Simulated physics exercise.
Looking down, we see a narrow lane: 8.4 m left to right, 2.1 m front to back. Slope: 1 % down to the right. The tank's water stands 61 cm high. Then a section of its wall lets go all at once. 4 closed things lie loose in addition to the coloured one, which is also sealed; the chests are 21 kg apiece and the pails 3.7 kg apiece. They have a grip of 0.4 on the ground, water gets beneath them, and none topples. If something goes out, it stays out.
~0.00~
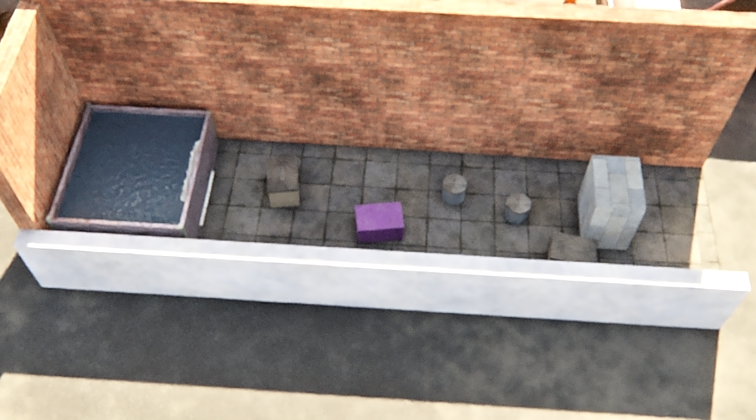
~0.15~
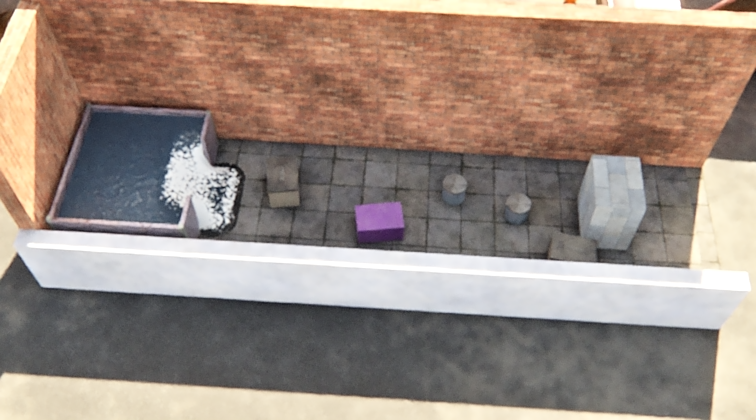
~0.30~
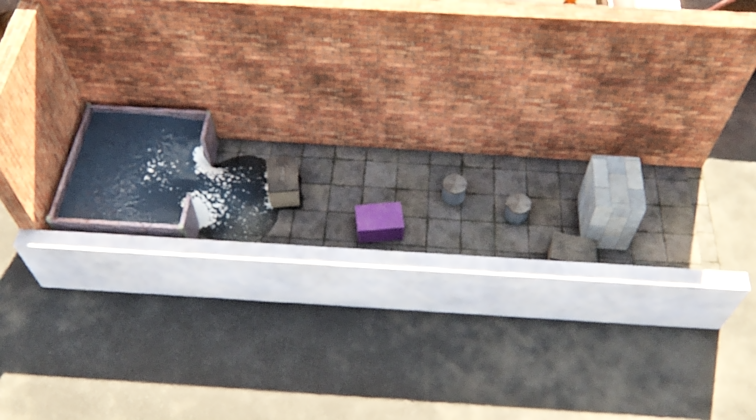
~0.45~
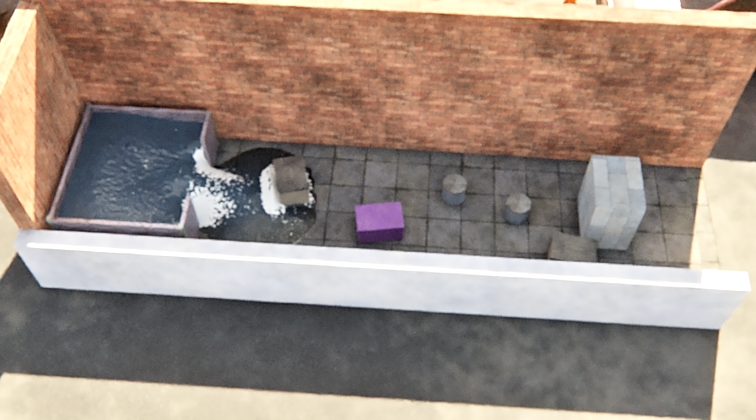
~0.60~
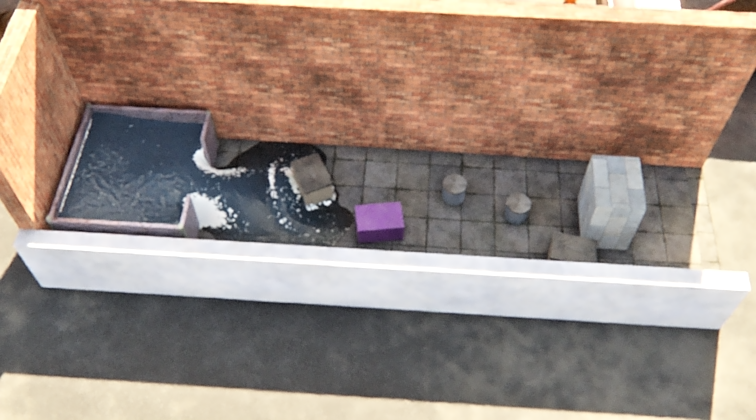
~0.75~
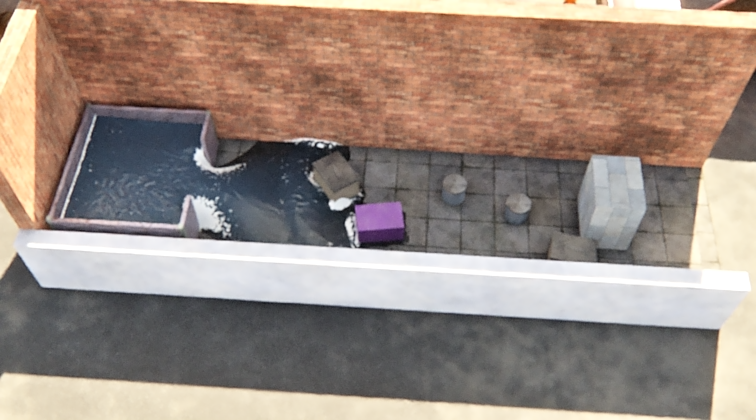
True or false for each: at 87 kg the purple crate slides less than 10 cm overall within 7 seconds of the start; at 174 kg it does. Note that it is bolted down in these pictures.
True and true.
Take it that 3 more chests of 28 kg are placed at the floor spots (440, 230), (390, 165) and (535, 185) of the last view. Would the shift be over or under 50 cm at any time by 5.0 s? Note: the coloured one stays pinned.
Well, the first one's not that far, the next one's too far and the last one's too far.
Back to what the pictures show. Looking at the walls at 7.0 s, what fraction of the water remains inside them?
Somewhere near 68 percent, give or take.
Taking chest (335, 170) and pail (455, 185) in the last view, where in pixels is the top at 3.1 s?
Around (685, 170) and (578, 168).
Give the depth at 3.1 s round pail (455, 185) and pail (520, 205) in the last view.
Close to 21 and 17 centimetres.
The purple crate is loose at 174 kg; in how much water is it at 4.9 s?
About 5 cm.
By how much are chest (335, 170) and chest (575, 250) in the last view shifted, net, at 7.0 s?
Log: Item 1 washed out; item 2 washed out.
After 1.4 s the purple crate would be 0 cm from its start with 87 kg and 0 cm from its start with 174 kg; 10 cm of water round it then.
After 3.1 s the purple crate would be 0 cm from its start with 87 kg and 0 cm from its start with 174 kg; 8 cm of water round it then.
After 4.9 s the purple crate would be 0 cm from its start with 87 kg and 0 cm from its start with 174 kg; 5 cm of water round it then.
After 7.0 s the purple crate would be 0 cm from its start with 87 kg and 0 cm from its start with 174 kg; 6 cm of water round it then.
